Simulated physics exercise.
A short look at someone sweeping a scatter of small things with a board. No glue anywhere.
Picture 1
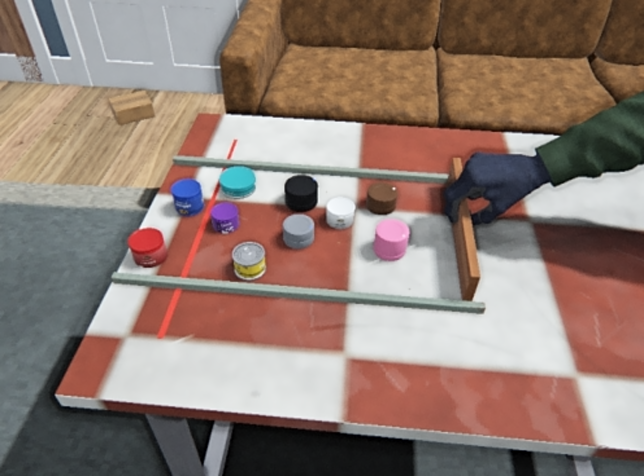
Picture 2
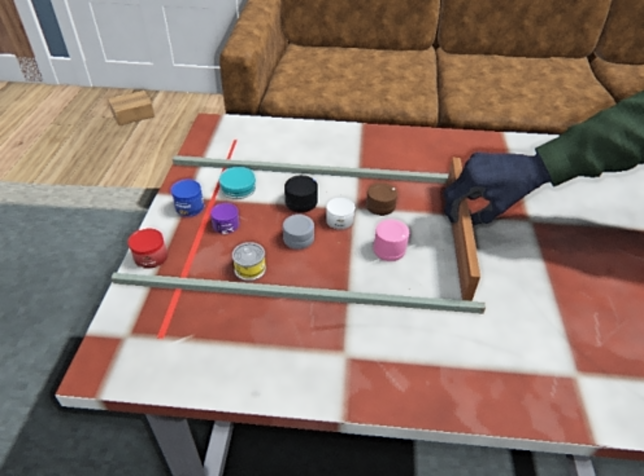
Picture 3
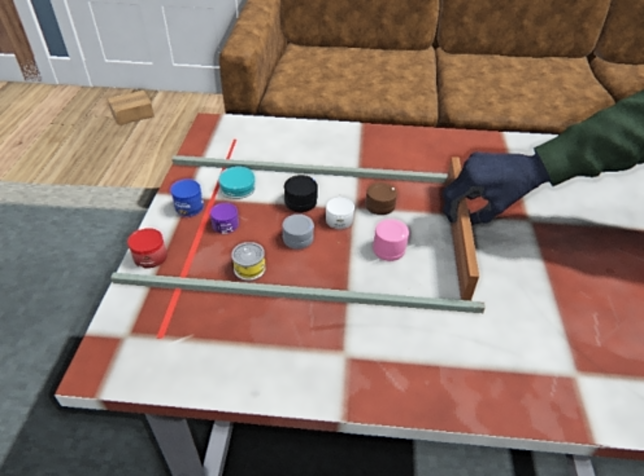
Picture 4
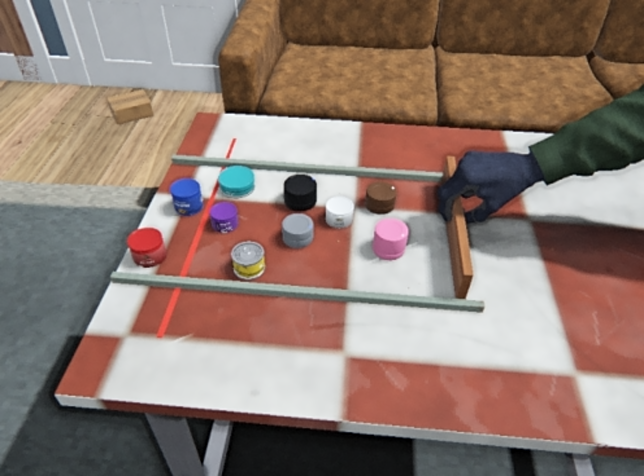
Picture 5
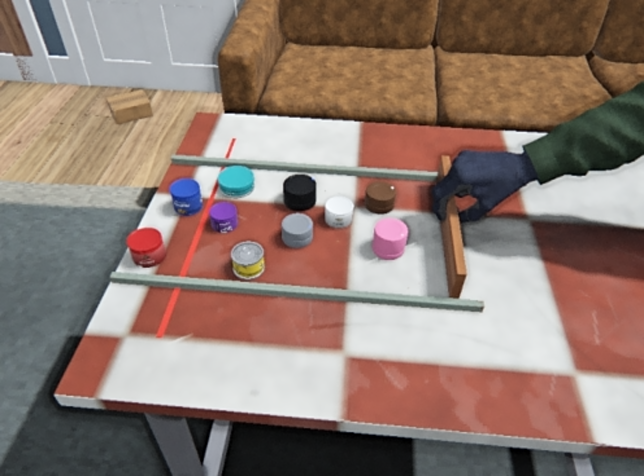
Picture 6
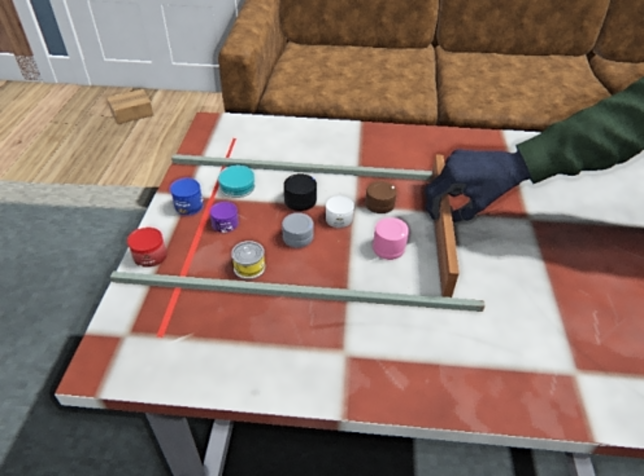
A gloved hand held a wooden board upright on a checkered table, then slid it slightly left between two rails, while the colourful little tubs and lids around the red line stayed still.
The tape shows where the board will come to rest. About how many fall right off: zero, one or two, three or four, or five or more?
Here the number that fall off is one or two.
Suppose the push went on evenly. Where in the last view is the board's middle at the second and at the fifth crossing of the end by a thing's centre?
Near (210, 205) and (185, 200).
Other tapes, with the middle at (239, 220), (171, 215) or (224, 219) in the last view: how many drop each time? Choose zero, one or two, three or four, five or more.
Taking them in turn, zero; five or more; no fall at all.
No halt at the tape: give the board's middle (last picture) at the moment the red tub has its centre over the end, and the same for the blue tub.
At (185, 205) for the red tub; at (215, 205) for the blue tub.
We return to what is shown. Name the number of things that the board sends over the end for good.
Fallen: 2.
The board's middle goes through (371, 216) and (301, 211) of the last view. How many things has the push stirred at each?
The counts are 2 and 6.
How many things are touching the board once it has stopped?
It touches 4.
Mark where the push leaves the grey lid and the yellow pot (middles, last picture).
The grey lid stops around (159, 218); the yellow pot around (172, 254).
A little later, none off yet; red tub at rest near (148, 247); blue tub at rest near (187, 197); purple tub at rest near (224, 217).
Next, none off yet; red tub at rest near (148, 247); blue tub at rest near (187, 197); purple tub shifted a little near (212, 214).
When it is over, the number that fall off is one or two; down, purple tub and blue tub.
